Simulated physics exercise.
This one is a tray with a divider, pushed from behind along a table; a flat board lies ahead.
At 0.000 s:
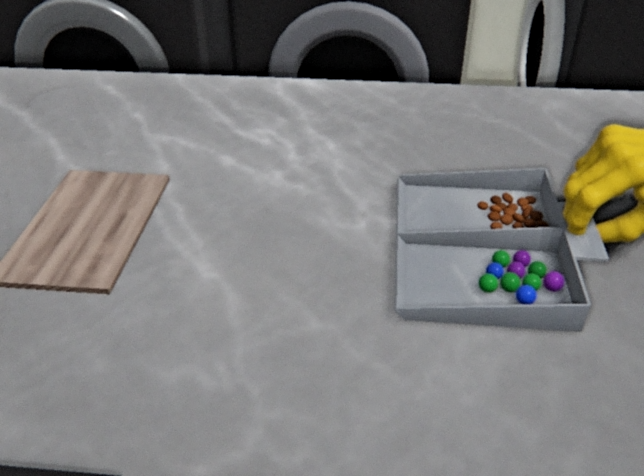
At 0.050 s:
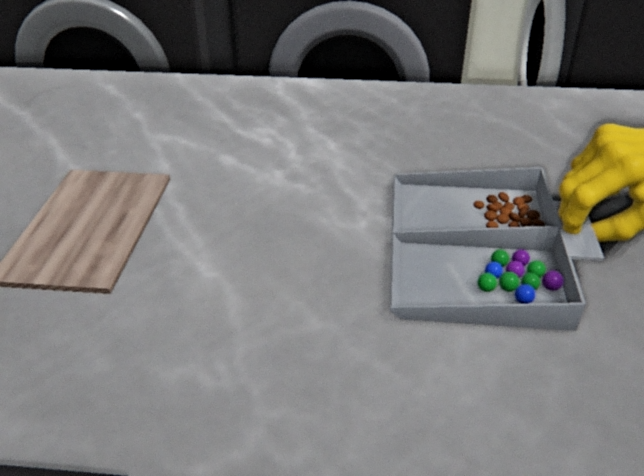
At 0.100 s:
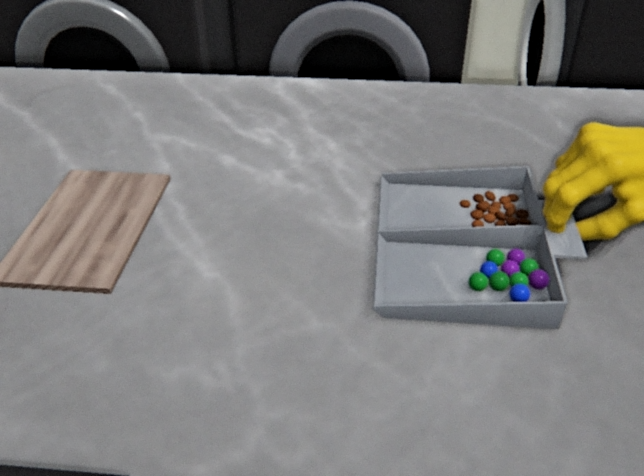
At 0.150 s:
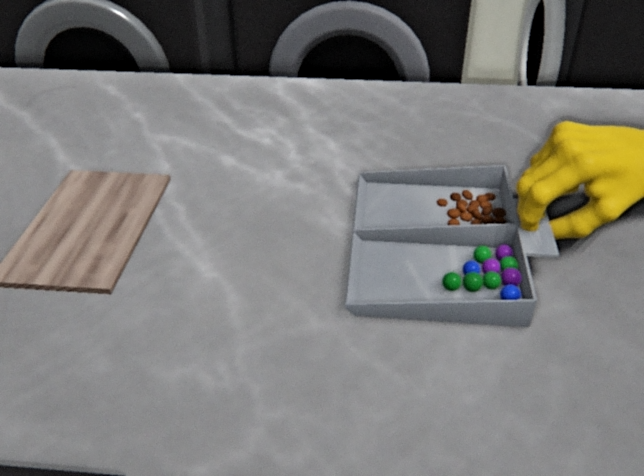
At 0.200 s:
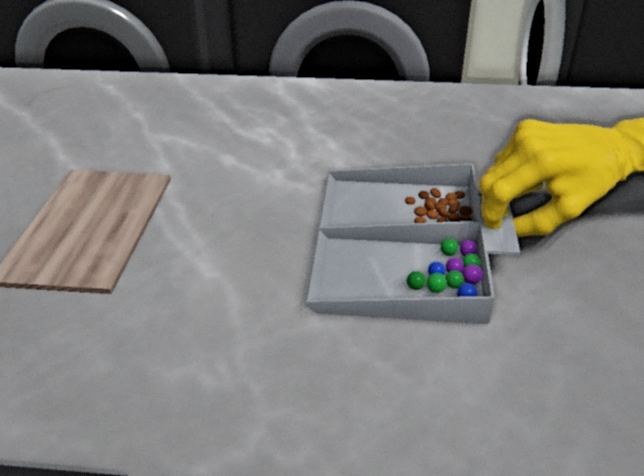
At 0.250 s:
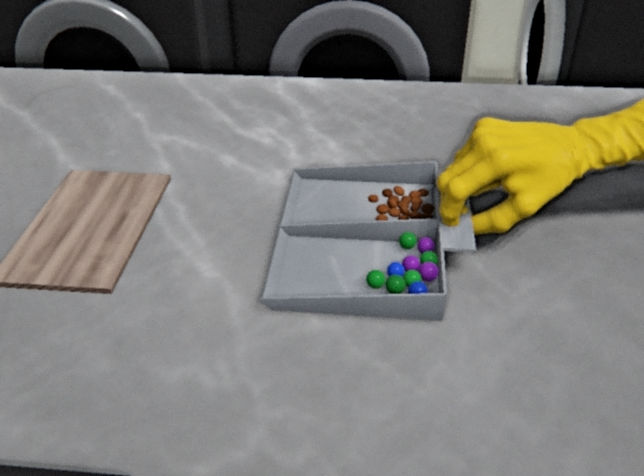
A yellow-gloved hand pushed a gray divided tray leftward across a marbled table toward a flat wooden board, with brown kibble bits in the far section and colorful marbles shifting slightly in the near one.
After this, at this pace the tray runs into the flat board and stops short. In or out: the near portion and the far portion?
Note - near portion sheds some pieces, far portion loses nothing.
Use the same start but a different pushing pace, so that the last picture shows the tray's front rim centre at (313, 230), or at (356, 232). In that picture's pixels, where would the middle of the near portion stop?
In the first try it comes to rest at (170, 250), and in the second at (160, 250).
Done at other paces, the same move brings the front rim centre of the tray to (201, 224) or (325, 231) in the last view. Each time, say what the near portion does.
It does not all stay in the first time and is fully retained the second time.
By 0.35 s, tray still sliding, front rim near (211, 225); near portion all inside; far portion all inside.
By 0.55 s, tray stopped at the flat board; near portion all inside, moved towards the front rim; far portion all inside, moved towards the front rim.
By 0.76 s, tray stopped at the flat board; near portion roughly half out of the tray; far portion all inside, moved towards the front rim.
When it is over (1.6 s), tray stopped at the flat board; near portion roughly two thirds out of the tray; far portion all inside, moved towards the front rim.
